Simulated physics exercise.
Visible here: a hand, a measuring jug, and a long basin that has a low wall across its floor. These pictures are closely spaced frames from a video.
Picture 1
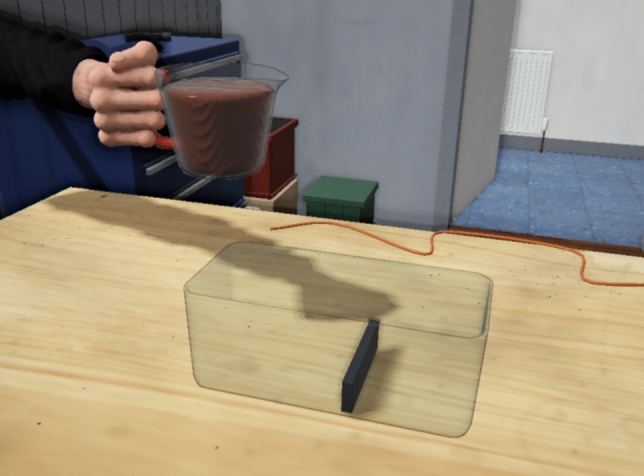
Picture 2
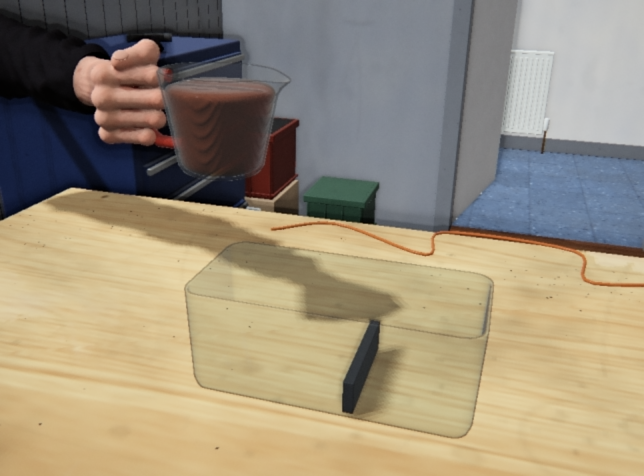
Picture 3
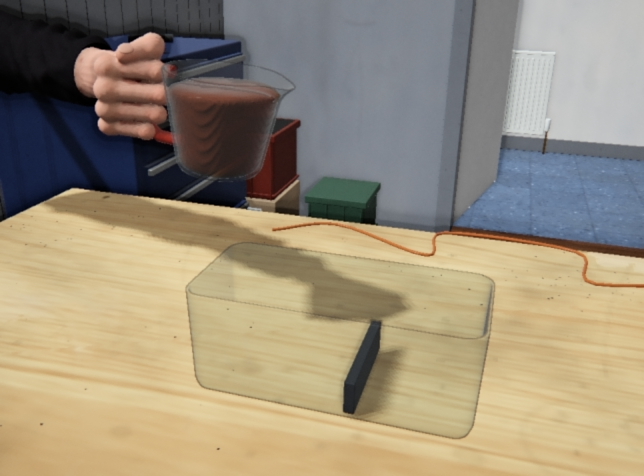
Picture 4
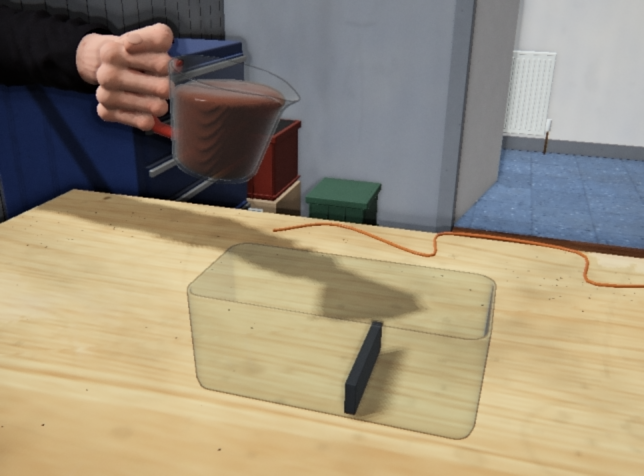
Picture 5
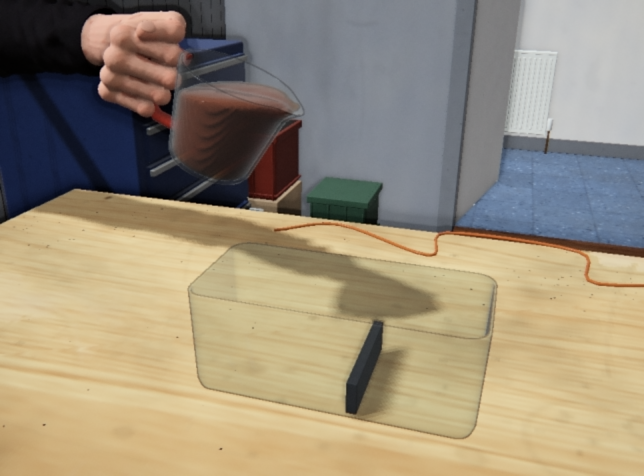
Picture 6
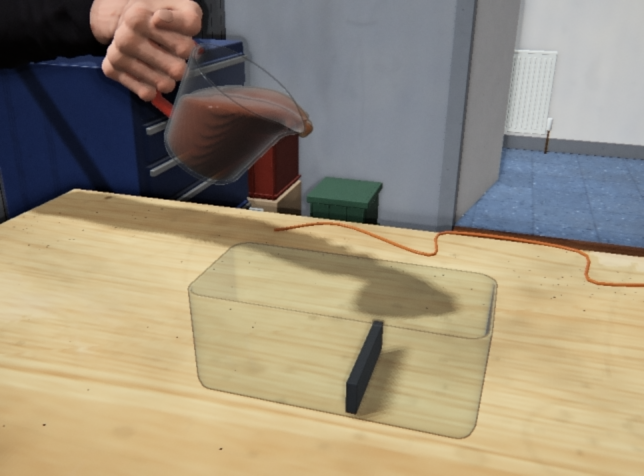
A hand tilts a clear jug of brown liquid rightward above a clear basin.
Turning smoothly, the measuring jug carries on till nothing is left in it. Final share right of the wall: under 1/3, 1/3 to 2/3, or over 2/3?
Most likely the right of the wall will hold too little for one third.
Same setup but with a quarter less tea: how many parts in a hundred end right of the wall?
It would be somewhere near 5 %.
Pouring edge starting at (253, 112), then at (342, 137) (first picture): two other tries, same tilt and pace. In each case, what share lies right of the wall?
Try one: 10 %; try two: 55 %.
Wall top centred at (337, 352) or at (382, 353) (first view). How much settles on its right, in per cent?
The first gives 45 %, the second 10 %.
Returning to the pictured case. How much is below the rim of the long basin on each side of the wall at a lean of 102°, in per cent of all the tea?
So the left part has 25 percent, while the right part has 10.
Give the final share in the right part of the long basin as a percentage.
It is close to 15 per cent.
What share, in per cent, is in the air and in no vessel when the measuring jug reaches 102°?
Around 35 in a hundred, more or less.
A moment on, the measuring jug is tipped right over and 30 per cent is still to pour, 25 is left of the wall and 11 right of it.
Next, the measuring jug is tipped right over and 1 per cent is still to pour, 77 is left of the wall and 13 right of it.
Then the measuring jug is tipped right over and 0 per cent is still to pour, 78 is left of the wall and 17 right of it.
Later the measuring jug is tipped right over and 0 per cent is still to pour, 78 is left of the wall and 17 right of it.
In the end 78 per cent lies left of the wall, 18 right of it and 5 outside.
